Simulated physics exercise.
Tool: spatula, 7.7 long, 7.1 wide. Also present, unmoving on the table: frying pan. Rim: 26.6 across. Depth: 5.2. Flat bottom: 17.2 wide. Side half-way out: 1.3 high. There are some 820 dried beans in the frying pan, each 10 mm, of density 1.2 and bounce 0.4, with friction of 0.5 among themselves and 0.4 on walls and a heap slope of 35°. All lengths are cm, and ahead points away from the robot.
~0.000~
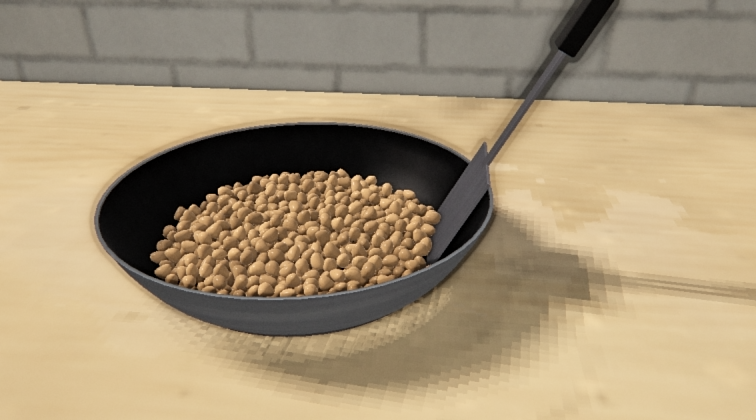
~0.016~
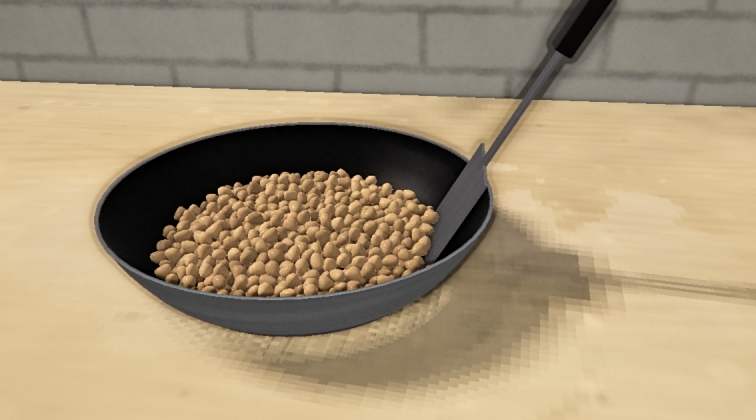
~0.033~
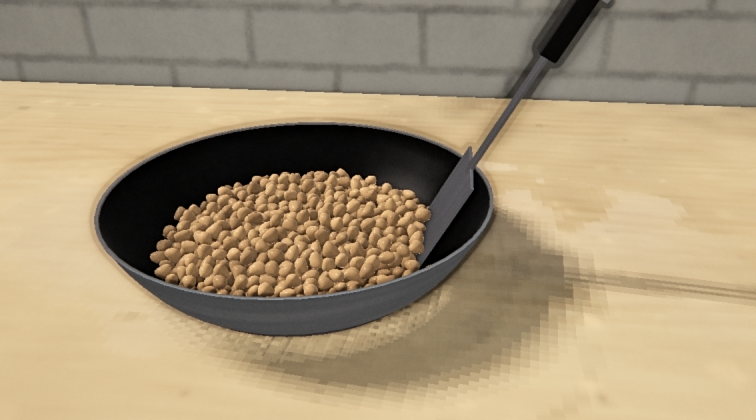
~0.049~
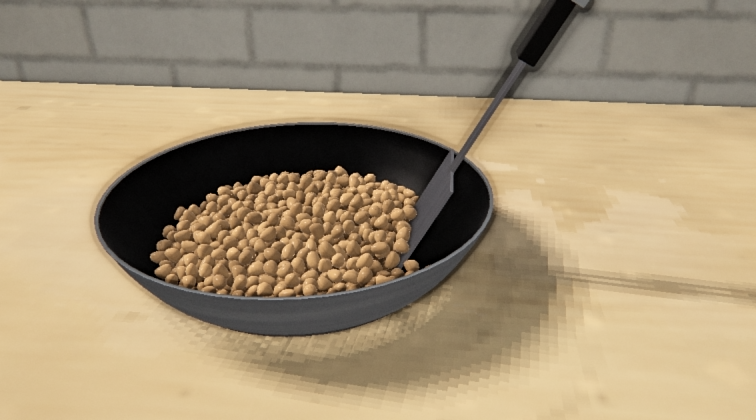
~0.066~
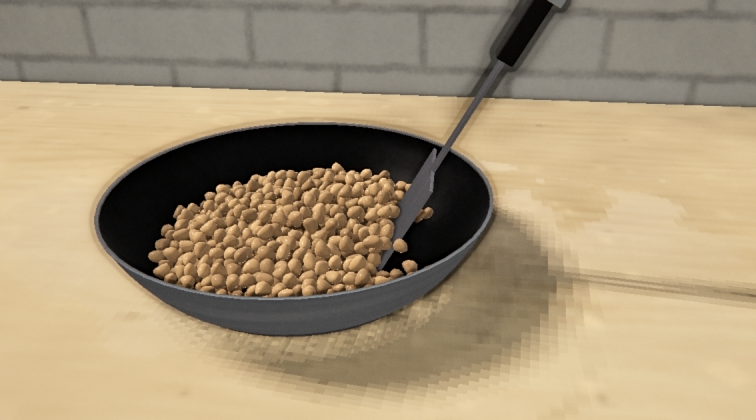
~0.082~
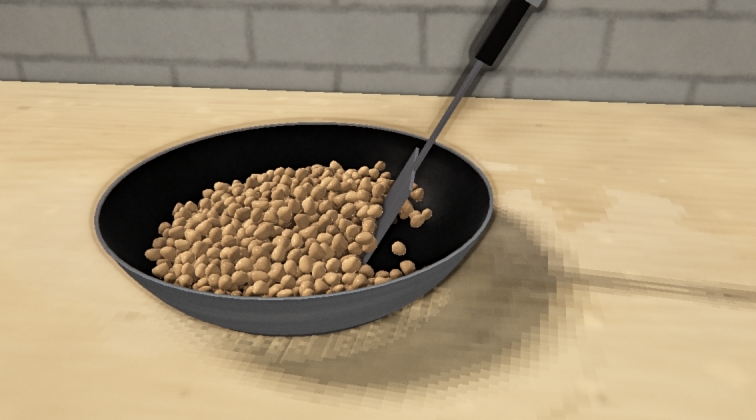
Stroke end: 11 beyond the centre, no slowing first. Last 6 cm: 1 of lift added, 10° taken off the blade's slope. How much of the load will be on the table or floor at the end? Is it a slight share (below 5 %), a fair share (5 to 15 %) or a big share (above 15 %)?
It is a big share.
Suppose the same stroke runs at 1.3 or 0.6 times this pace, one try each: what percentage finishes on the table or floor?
The two tries give roughly 30 and 25 in a hundred.
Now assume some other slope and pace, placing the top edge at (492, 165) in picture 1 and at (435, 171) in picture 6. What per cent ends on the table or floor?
About 25 per cent.
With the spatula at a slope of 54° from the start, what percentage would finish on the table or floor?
Estimate: Approx. 30 %.
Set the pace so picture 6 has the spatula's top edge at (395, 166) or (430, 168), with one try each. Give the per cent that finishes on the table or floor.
That comes to about 35 and about 30 percent, in that order.
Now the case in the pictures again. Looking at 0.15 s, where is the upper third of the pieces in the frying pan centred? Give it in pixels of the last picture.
Estimated point: Close to (257, 211).
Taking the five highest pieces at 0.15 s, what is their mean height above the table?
Roughly 5 cm.
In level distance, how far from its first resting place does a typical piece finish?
About 4 centimetres.
After 0.15 s, sloping 62°, highest piece 5 above the table; 823 in the frying pan.
After 0.22 s, sloping 59°, highest piece 6 above the table; 823 in the frying pan.
After 0.46 s, sloping 52°, highest piece 15 above the table; 587 in the frying pan, 78 on the table or floor, 158 on the blade or in flight.
After 1.51 s, sloping 52°, highest piece 4 above the table; 587 in the frying pan, 236 on the table or floor.
At rest, 587 in the frying pan, 236 on the table or floor. That is 29 % on the table or floor.
